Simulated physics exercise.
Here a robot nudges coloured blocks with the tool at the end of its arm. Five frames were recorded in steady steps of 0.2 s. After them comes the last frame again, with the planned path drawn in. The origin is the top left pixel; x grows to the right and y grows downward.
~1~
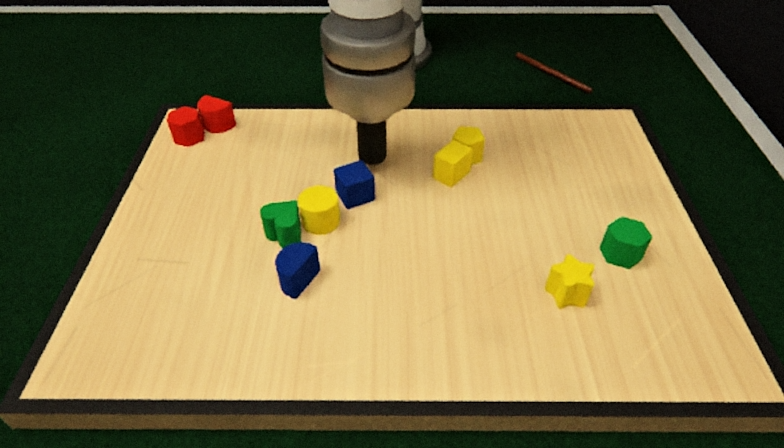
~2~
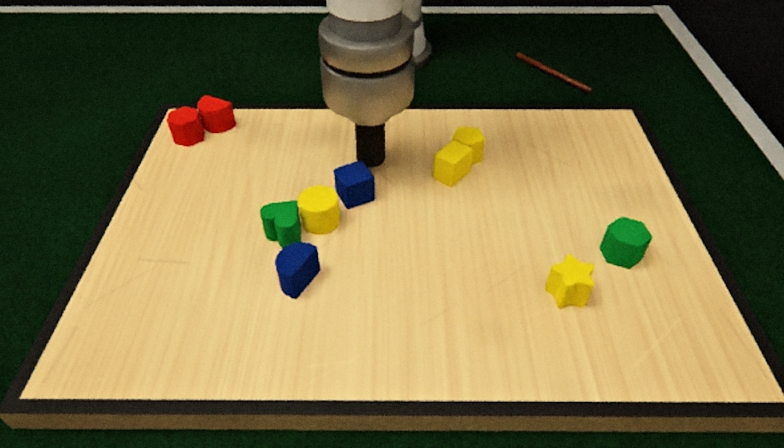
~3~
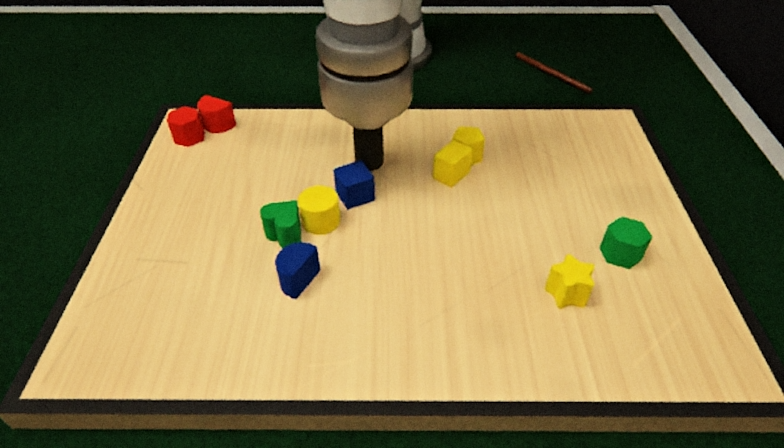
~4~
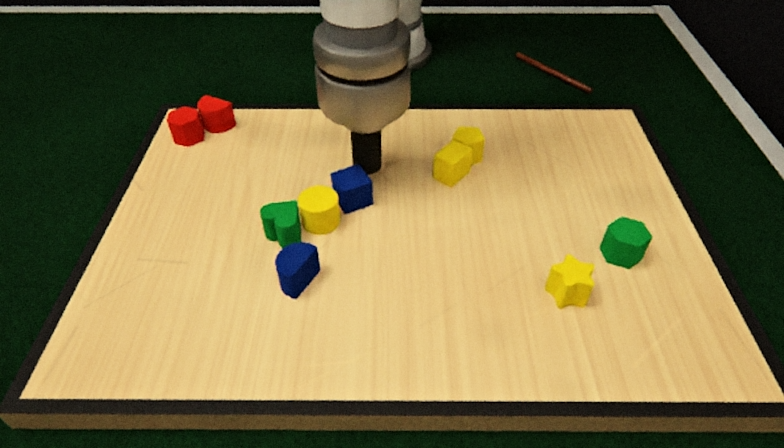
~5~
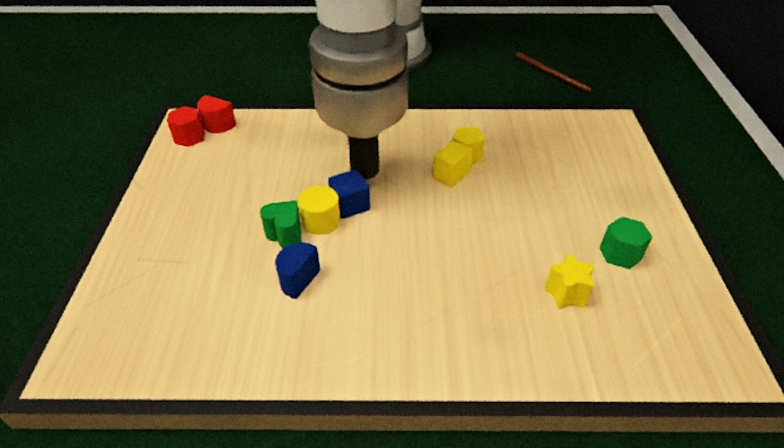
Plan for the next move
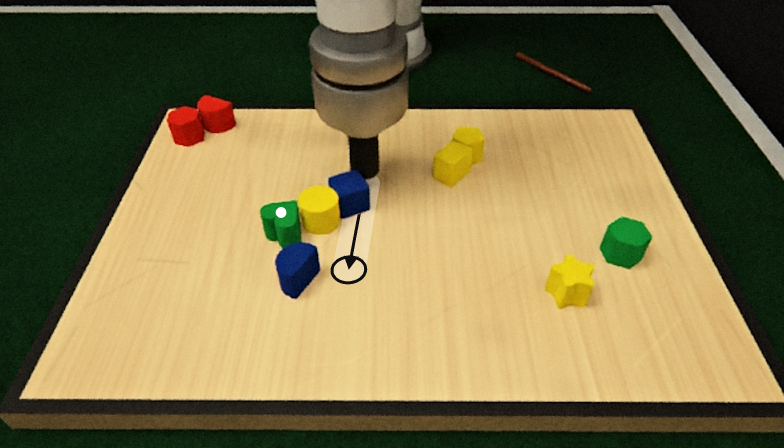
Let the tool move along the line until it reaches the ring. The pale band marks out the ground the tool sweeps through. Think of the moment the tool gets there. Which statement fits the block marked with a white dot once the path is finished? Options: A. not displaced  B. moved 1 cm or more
(B)
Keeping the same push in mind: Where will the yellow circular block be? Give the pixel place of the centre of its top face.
At roughly (300, 227).
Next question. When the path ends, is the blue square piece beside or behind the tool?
That would be a no.
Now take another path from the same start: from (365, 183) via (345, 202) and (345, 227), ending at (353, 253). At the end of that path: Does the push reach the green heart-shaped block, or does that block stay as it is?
In the end it has been moved.
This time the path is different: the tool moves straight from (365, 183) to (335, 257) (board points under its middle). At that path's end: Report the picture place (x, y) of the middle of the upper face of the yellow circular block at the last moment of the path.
(294, 231)
Path on the board, straight from (365, 183) to (349, 270); the dot is on the green heart-shaped block.
The first path, step by step. One third of the way, tool (359, 197); green heart-shaped block (268, 215); yellow circular block (305, 218); blue square piece (348, 211), turned 15° anticlockwise.
Two thirds of the way, tool (354, 226); green heart-shaped block (266, 216); yellow circular block (300, 227); blue square piece (342, 244), turned 20° anticlockwise.
At the end, tool (348, 257); green heart-shaped block (266, 216); blue half-round block in place; yellow circular block (300, 227); blue square piece (335, 274), turned 40° anticlockwise.
